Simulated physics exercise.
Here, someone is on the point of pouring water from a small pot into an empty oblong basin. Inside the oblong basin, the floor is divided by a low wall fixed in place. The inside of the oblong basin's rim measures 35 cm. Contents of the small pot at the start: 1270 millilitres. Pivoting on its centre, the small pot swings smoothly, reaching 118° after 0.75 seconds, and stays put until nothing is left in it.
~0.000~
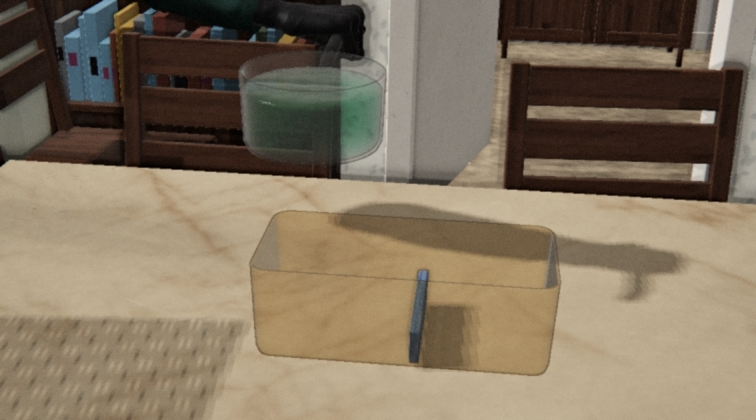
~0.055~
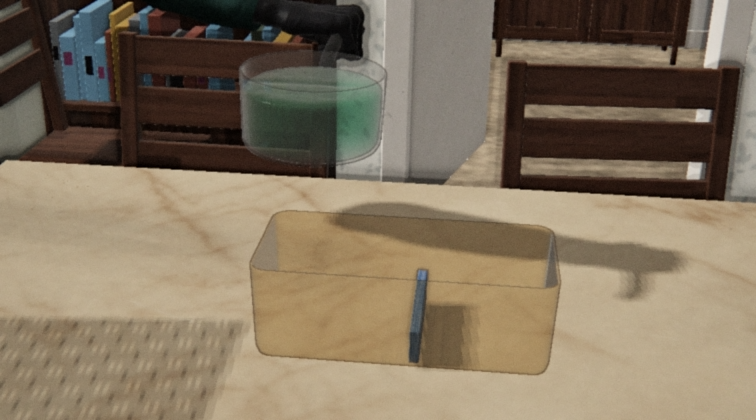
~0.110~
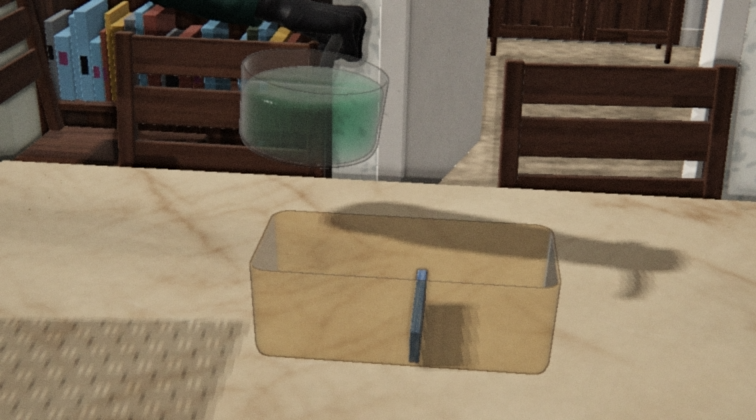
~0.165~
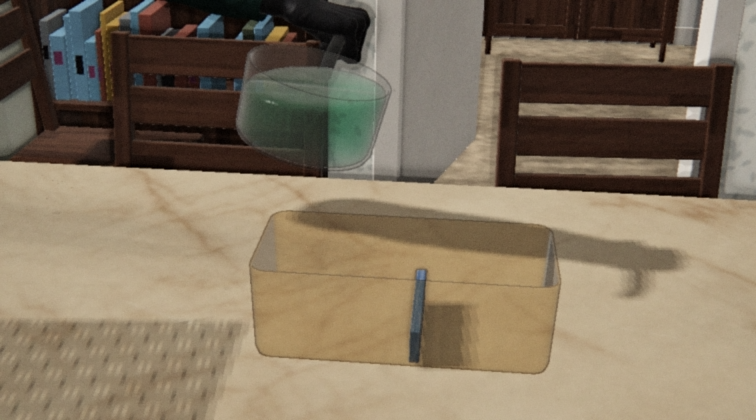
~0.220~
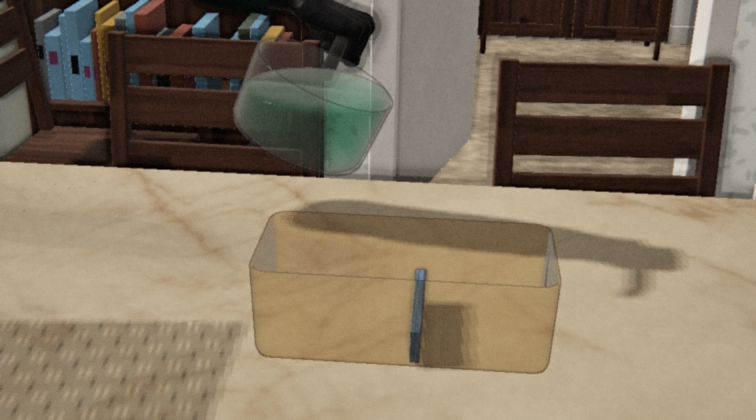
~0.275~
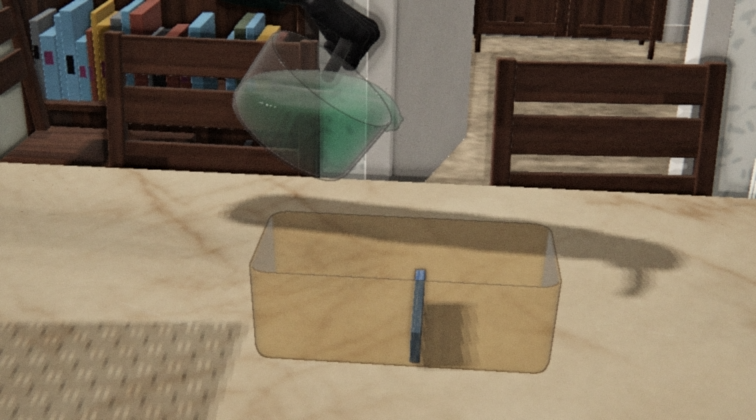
A clear round pot of green liquid hangs above a pale marble-patterned table in a dining room, seen from slightly above. Below it sits an empty, clear-walled, tan-looking oblong basin with a short blue wall inside, with a woven mat at left and dark wooden chairs and colourful books behind. Held by a black arm-like device, the pot tilts steadily rightward, while the background shifts slightly left.
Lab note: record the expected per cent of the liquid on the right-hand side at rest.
Expected right-hand share: 49 per cent.
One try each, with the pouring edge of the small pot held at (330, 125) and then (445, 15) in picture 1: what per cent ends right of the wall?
In order, 20 and 70 per cent.
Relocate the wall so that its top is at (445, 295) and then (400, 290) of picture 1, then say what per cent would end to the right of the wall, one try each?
In order, 30 and 70 per cent.
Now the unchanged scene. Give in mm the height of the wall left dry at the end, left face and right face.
Near 22 mm for the left and near 16 mm for the right.
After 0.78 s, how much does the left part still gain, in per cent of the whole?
Near 12 percent, give or take.
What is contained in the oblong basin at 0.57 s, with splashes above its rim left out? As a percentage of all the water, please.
Fraction in basin: Approx. 34%.
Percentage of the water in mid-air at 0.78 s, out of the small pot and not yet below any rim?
About 12 percent.
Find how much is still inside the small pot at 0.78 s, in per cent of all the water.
Roughly 3 percent remains.
By 0.57 s the tilt is 102° and 23 per cent is still to pour, 2 is left of the wall and 32 right of it.
By 0.78 s the tilt is 118° and 3 per cent is still to pour, 36 is left of the wall and 49 right of it.
By 1.01 s the tilt is 118° and 0 per cent is still to pour, 47 is left of the wall and 49 right of it.
By 1.25 s the tilt is 118° and 0 per cent is still to pour, 48 is left of the wall and 49 right of it.
At rest 48 per cent lies left of the wall, 49 right of it and 3 outside.
